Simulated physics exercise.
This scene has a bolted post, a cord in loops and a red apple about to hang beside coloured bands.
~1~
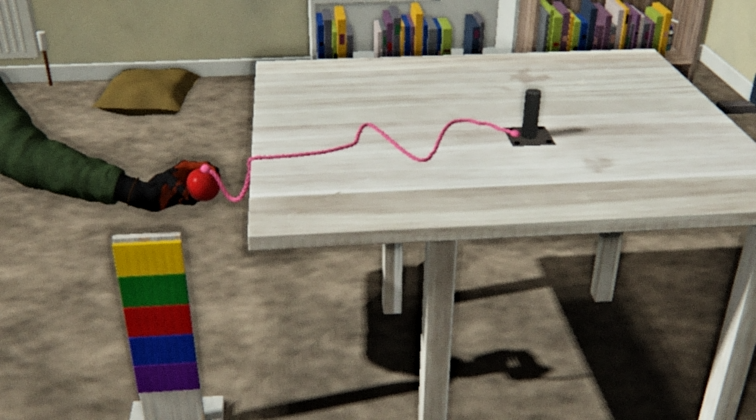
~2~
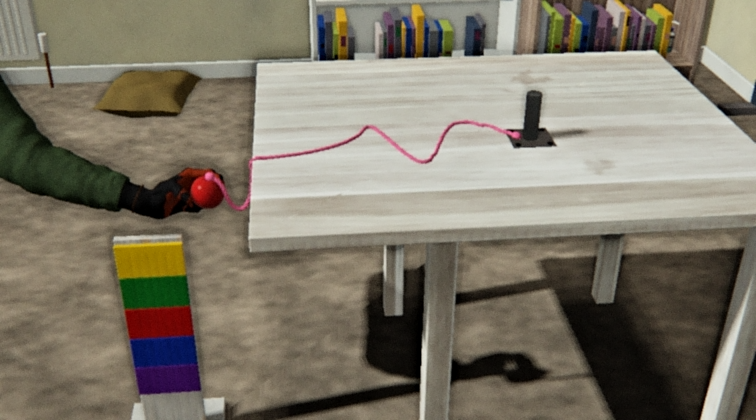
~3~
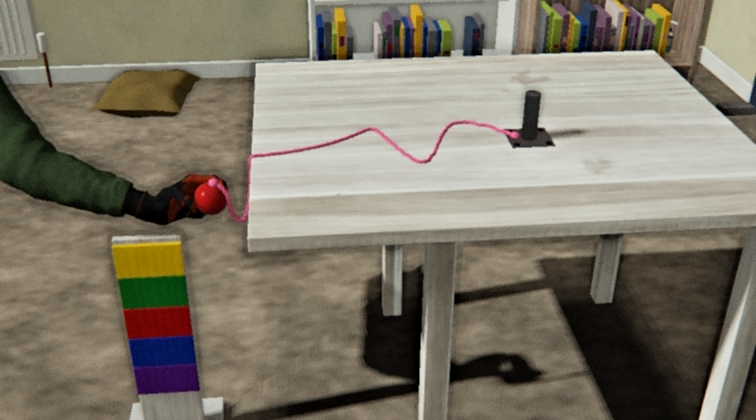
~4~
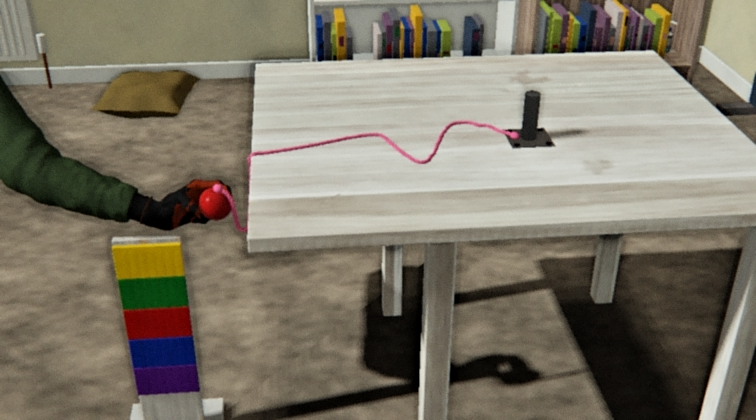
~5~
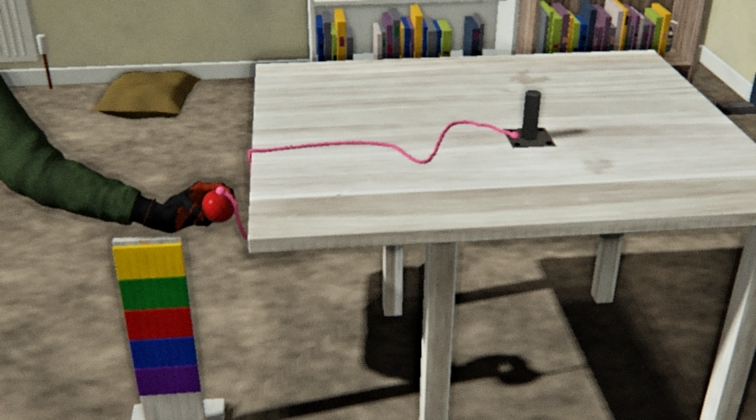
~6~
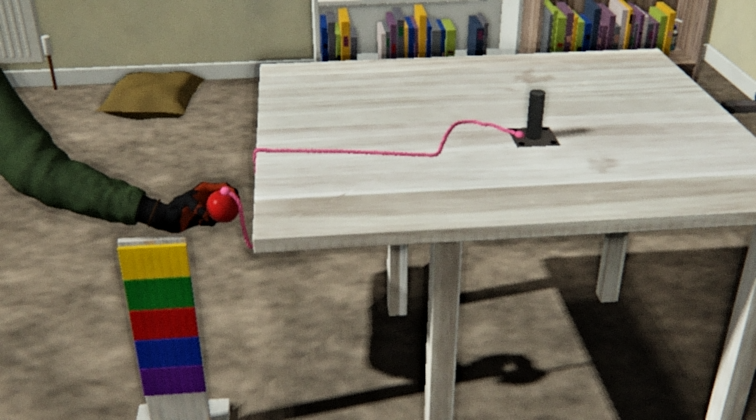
A gloved hand held a red ball on a pink cord beside a pale table, above a board of coloured bands, and edged slightly right and down while the cord's loops on the tabletop gradually straightened.
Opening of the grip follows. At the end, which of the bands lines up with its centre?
The band that lines up is purple.
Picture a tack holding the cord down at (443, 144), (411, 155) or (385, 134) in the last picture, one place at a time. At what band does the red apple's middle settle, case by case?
Going through them one at a time, the answers are blue; red; green.
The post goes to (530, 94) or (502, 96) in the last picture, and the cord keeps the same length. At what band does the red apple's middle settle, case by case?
Result 1: Blue. Result 2: Purple.
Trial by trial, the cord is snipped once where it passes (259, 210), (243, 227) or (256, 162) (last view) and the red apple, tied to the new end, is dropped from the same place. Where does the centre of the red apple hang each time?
Respectively (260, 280), (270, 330) and (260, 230).
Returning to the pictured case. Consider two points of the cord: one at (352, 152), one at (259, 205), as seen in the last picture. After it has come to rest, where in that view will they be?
(286, 145) and (267, 256), roughly.
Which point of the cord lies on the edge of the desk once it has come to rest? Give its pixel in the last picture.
Approximately at (321, 151) in the final frame.
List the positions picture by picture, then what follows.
In the first picture, red apple (204, 185); yellow (149, 260); green (154, 292); red (158, 322); blue (163, 351); purple (167, 378).
In the second picture, red apple (208, 192); cord through (481, 126) (438, 148) (388, 139) (336, 146) (252, 169).
In the third picture, red apple (211, 198).
In the fourth picture, red apple (216, 204); cord through (479, 126) (437, 149) (387, 139) (305, 147) (251, 193).
In the fifth picture, red apple (219, 206).
In the sixth picture, red apple (223, 207); cord through (484, 125) (441, 148) (352, 152) (259, 153) (259, 230).
A little later, apple near (296, 364); level with purple.
Next, apple near (267, 363); level with purple.
When it is over, apple near (278, 368); level with purple. Its centre hangs level with the purple band.
